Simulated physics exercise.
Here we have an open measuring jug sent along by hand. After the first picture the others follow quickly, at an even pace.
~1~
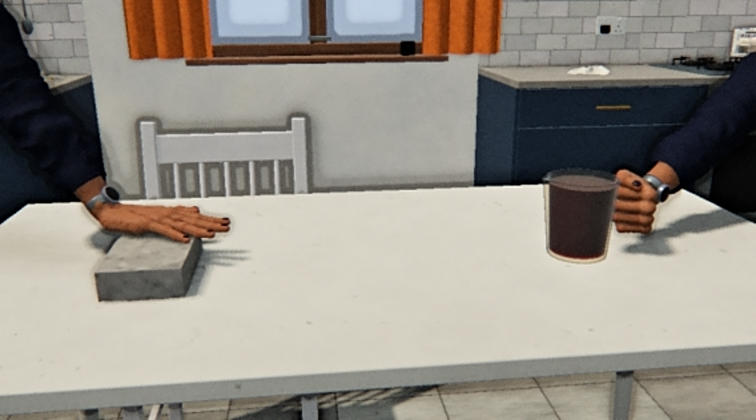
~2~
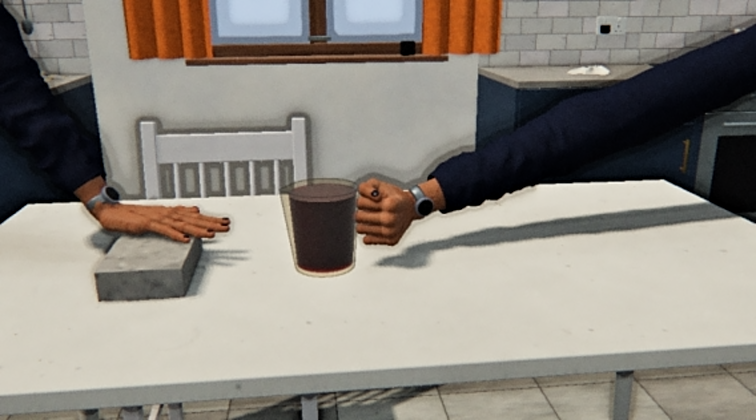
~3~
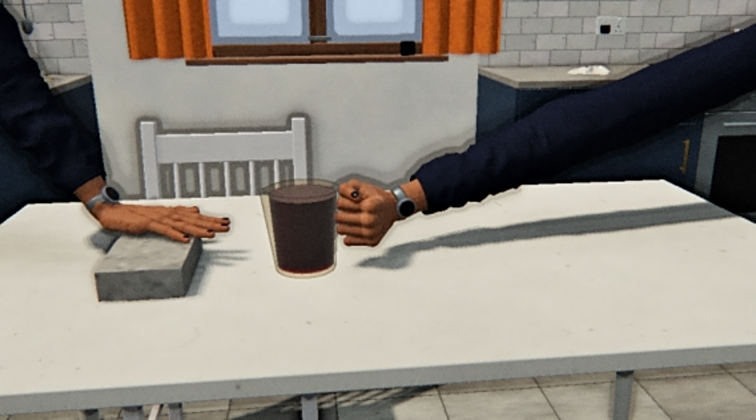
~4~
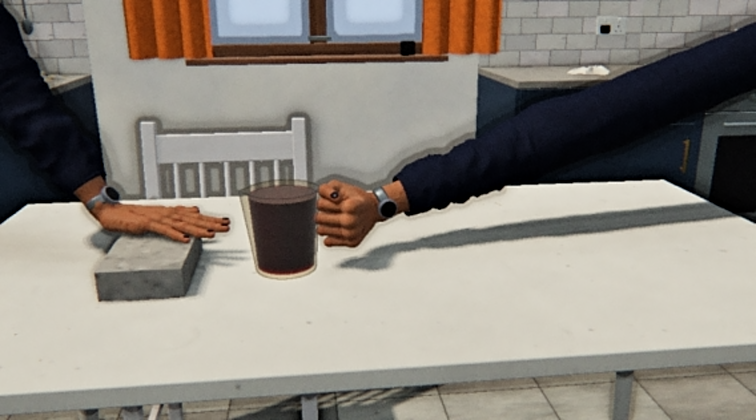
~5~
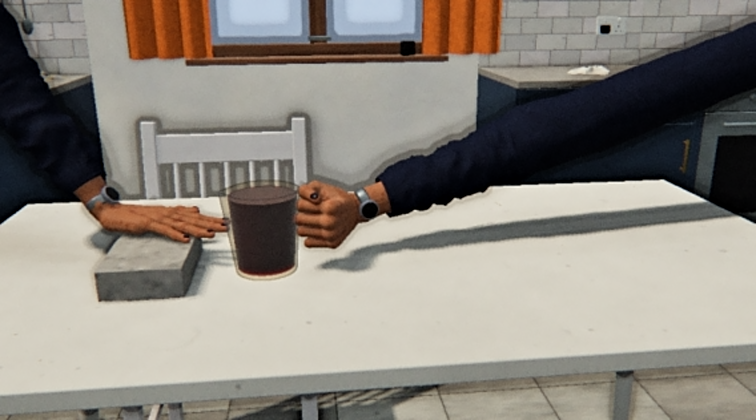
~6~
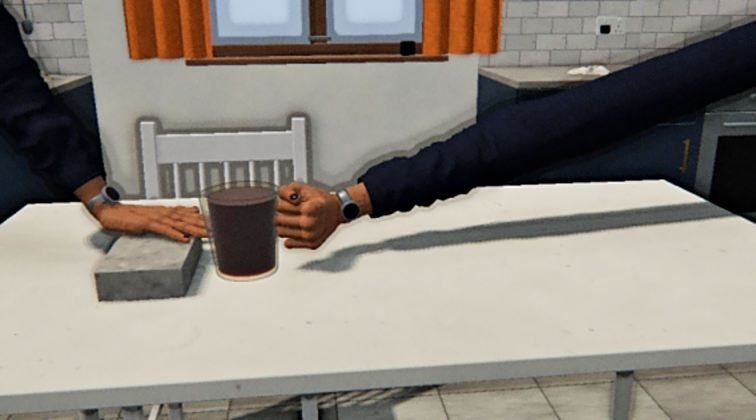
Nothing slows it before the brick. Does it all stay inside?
As it turns out, it slops over.
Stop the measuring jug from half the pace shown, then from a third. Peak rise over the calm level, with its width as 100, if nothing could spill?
In turn 15 and 10 per cent.
Next, the measuring jug meets the brick.
After that, the red wine surges up the wall; it has slopped over.
Finally, the measuring jug stands at the brick; it has slopped over.
